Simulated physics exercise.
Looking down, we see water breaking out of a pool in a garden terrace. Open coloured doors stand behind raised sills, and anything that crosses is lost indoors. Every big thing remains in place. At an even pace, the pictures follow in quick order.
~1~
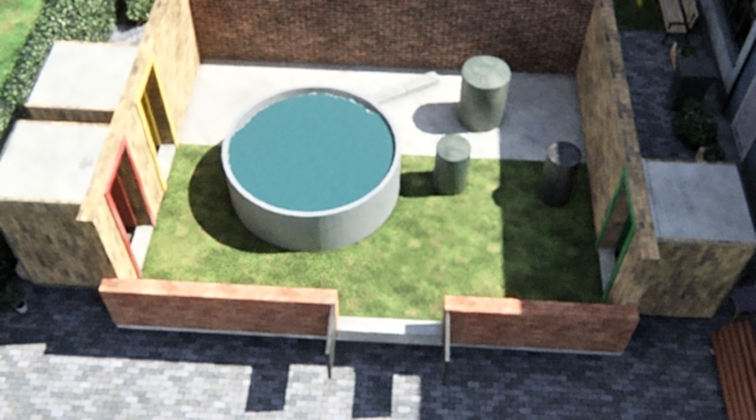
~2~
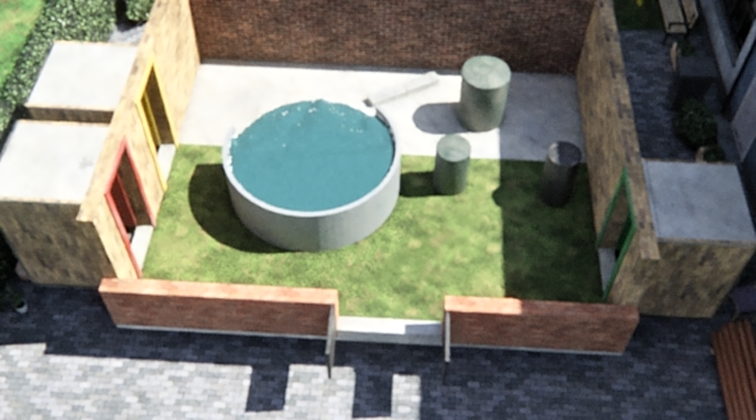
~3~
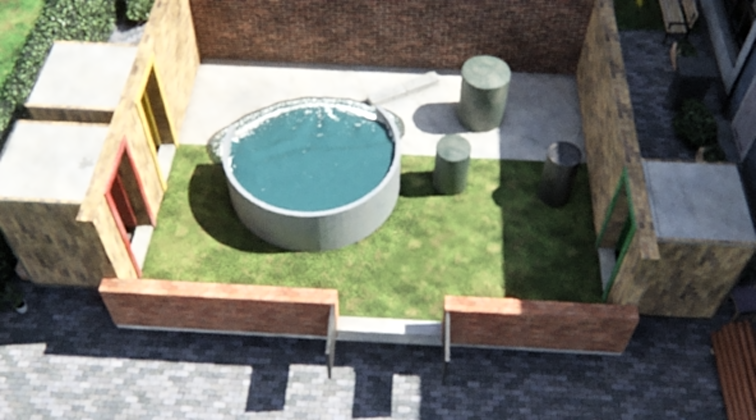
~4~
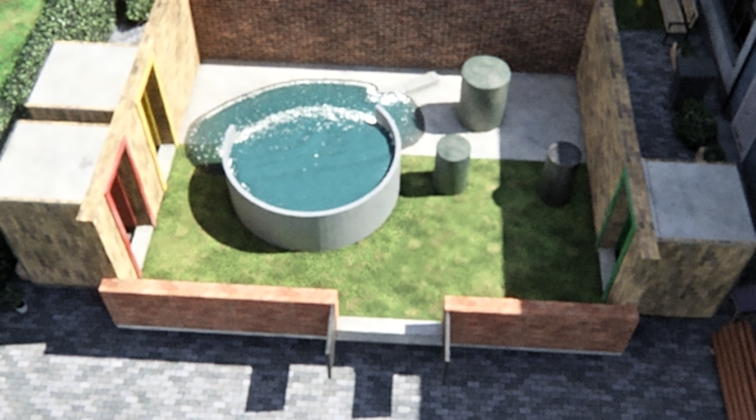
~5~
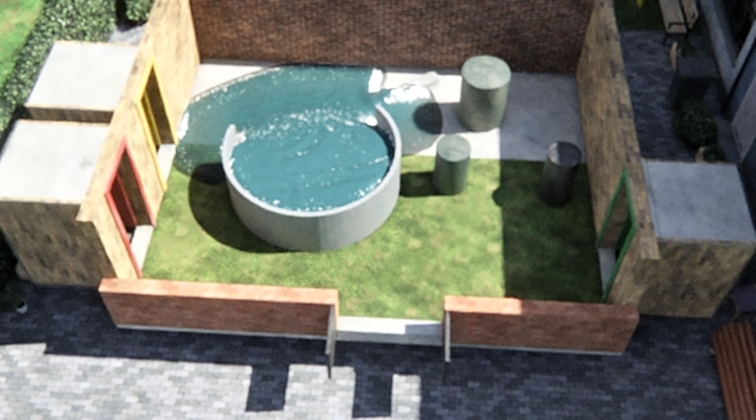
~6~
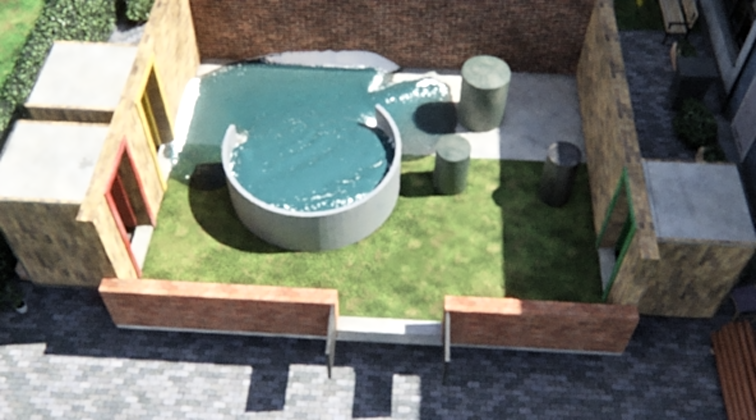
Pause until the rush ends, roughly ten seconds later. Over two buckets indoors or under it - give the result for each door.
Result: The red door passes two buckets. The yellow door passes two buckets. The green door passes two buckets.
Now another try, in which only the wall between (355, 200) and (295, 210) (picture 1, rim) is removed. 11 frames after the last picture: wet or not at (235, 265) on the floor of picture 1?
That spot ends up inundated.
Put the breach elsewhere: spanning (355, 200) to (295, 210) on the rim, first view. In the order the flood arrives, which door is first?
First to be reached: The door marked red.
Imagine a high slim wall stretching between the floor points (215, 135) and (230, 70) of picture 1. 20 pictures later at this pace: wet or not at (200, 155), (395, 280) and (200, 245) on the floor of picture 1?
Outcome per location, in sequence: Soaking, unsoaked, soaking.
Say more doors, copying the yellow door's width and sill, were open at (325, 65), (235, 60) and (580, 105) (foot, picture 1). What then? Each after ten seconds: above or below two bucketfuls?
In order: Exceeds it, exceeds it, exceeds it.
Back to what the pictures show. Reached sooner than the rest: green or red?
Going by the pictures, it would be the door marked red.
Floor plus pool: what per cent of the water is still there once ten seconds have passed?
About 90 %.
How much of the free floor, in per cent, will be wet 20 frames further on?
Roughly 65 percent, I reckon.
A moment on, water covers 35 % of the floor; the red door not reached, the yellow door under two buckets in, the green door not reached.
Next, water covers 45 % of the floor; the red door not reached, the yellow door under two buckets in, the green door not reached.
Then, water covers 65 % of the floor; the red door under two buckets in, the yellow door over two buckets in, the green door not reached.
Later, water covers 100 % of the floor; the red door over two buckets in, the yellow door far over two buckets in, the green door wet at the sill, nothing in.
In the end, water covers 100 % of the floor; the red door far over two buckets in, the yellow door far over two buckets in, the green door over two buckets in.
